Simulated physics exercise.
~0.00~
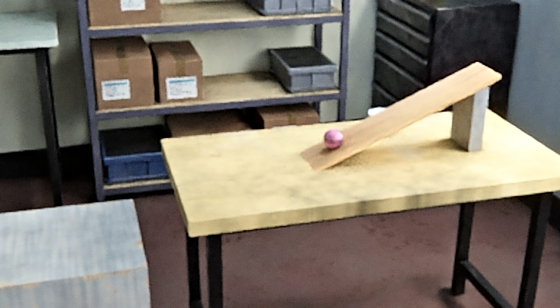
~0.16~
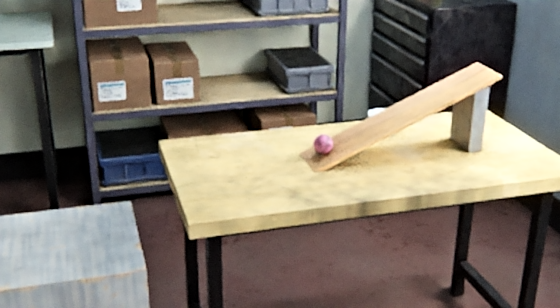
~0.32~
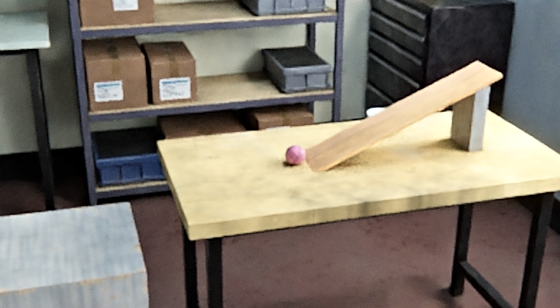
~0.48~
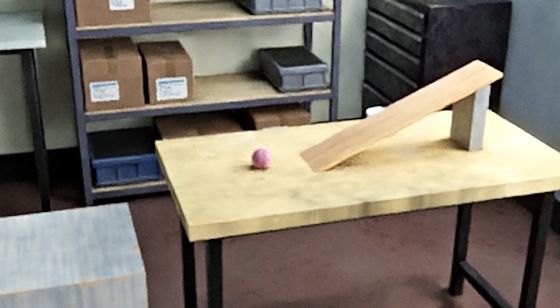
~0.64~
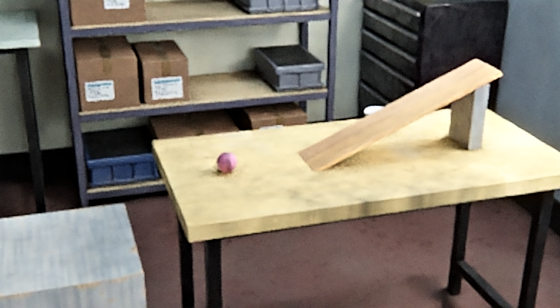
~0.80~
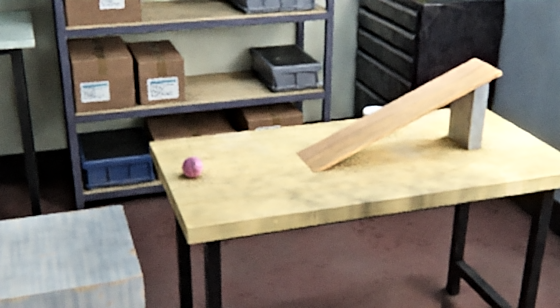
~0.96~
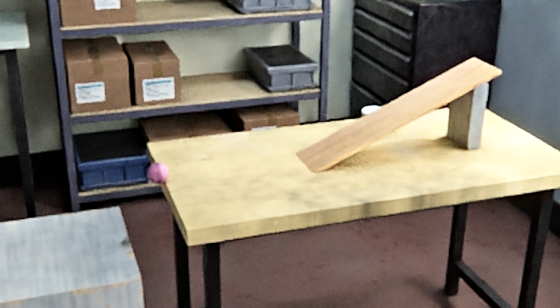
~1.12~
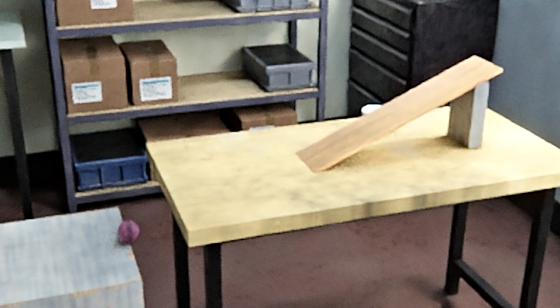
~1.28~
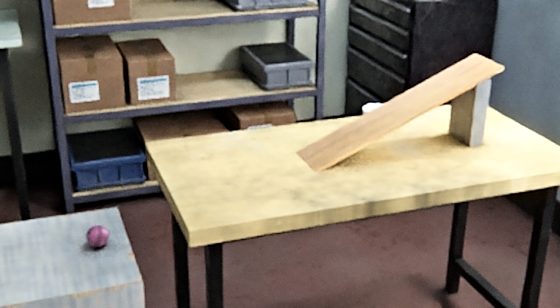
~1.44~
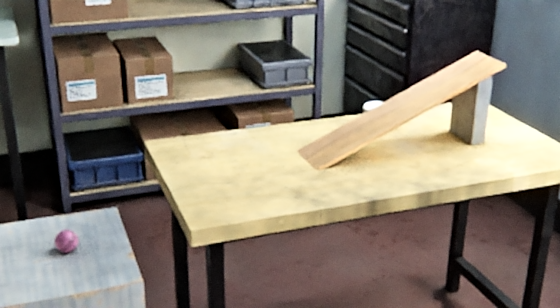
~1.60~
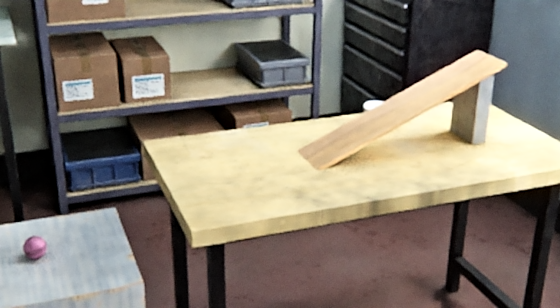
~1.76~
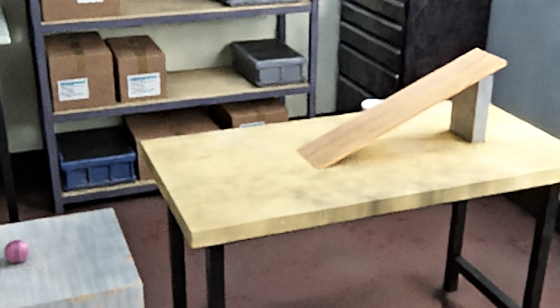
A pale yellow table with dark legs stands in a storeroom, seen from slightly above, with a wooden ramp propped on a grey block at its right and a small white tub partly hidden behind the ramp. Shelves of cardboard boxes and bins stand behind, and a lower grey top sits across a gap at the left. A pink ball rolls off the foot of the ramp and travels left across the table. It passes the edge, drops over the gap and lands on the lower top. It keeps rolling left, ending near the left side of the view, still on that top, while the tub stays put.
